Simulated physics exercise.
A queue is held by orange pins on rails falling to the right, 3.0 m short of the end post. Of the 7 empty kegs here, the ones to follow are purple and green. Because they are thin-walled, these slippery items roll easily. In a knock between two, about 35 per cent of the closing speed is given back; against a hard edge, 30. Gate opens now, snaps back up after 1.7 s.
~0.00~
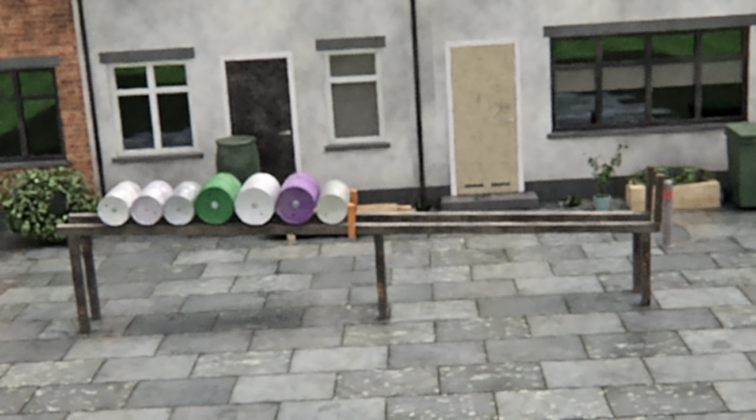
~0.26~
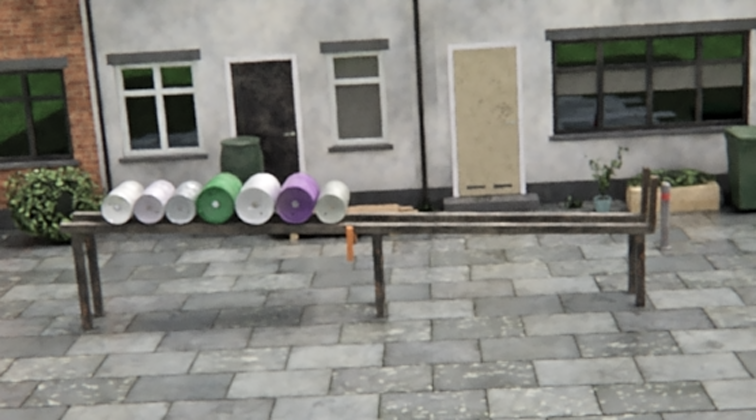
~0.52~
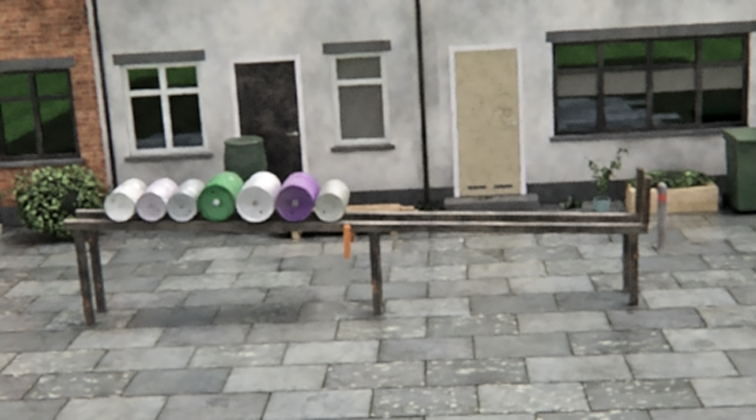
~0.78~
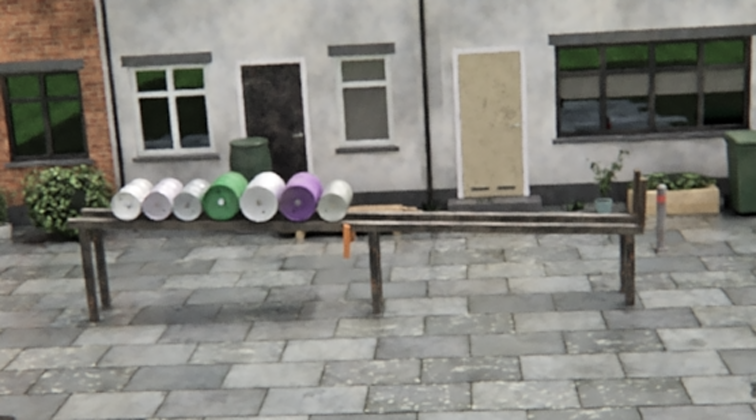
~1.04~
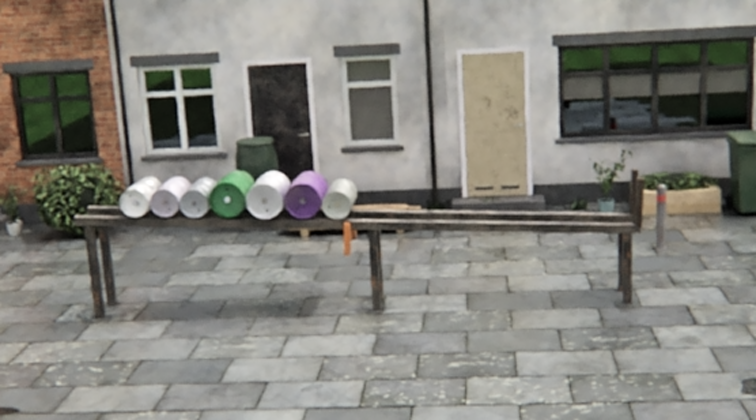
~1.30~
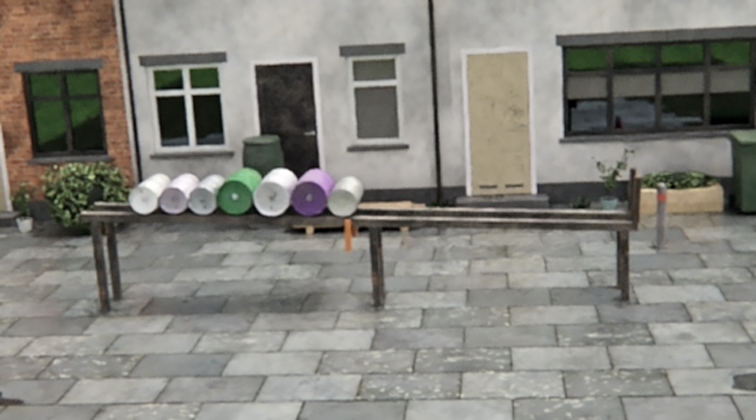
At the start, seven white, green and purple kegs sit in a tight row on the left part of a wooden rack, against an upright orange pin. The pin drops below the rails, and then the kegs shift slightly to the right together as the view drifts a little.
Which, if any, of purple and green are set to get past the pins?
Purple is not, green is not.
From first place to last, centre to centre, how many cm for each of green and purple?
Green about 30; purple about 30.
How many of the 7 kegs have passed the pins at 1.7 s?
By that time it stands at 1.
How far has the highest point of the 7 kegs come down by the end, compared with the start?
About 0 cm lower.
Then, 1.5 s in, purple is on the rails, 35 cm above the pins, rolling right; green is on the rails, 115 cm above the pins, rolling right; 0 below the pins.
Then, 1.7 s in, purple is on the rails, 30 cm above the pins, rolling right; green is on the rails, 110 cm above the pins, rolling right; 1 below the pins.
Then, 3.2 s in, purple is on the rails, 25 cm above the pins; green is on the rails, 105 cm above the pins; 1 below the pins.
In the end (5.8 s), purple is on the rails, 25 cm above the pins; green is on the rails, 105 cm above the pins; 1 below the pins.
